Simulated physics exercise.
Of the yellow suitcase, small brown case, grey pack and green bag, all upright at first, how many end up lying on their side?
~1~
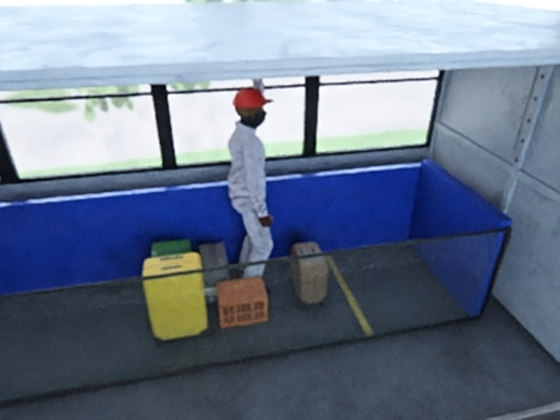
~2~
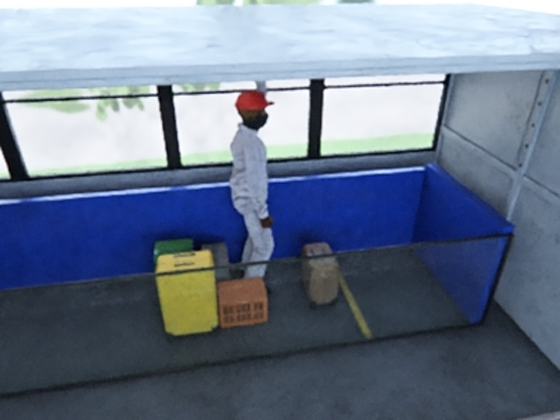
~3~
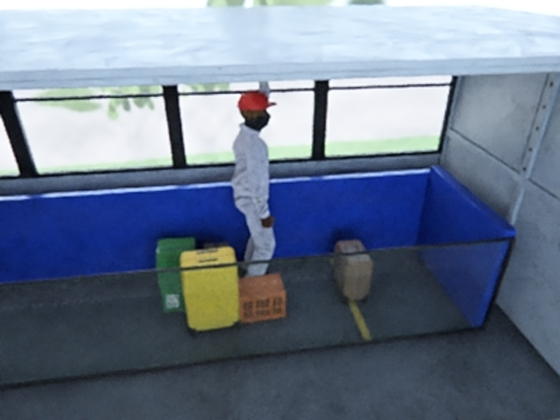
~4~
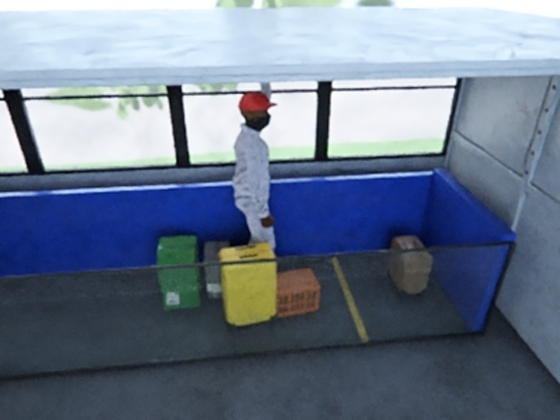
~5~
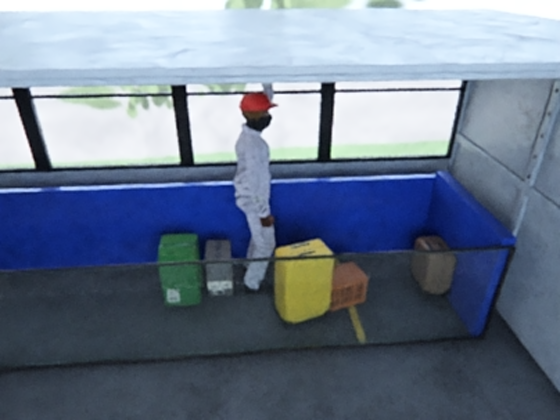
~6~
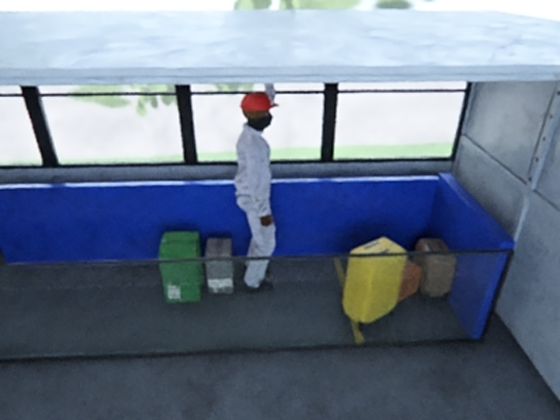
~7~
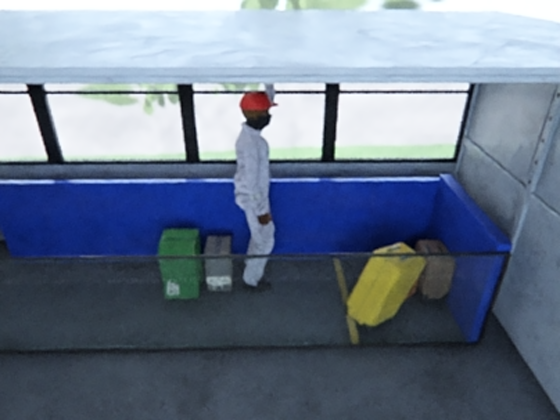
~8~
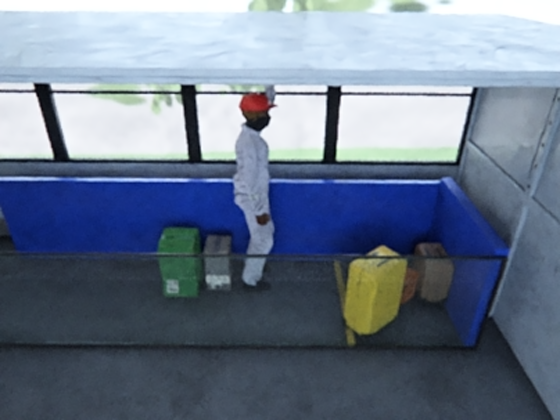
None of them do. The yellow suitcase leans for a moment near the right end but is upright again at the end, and the other three are still upright too.
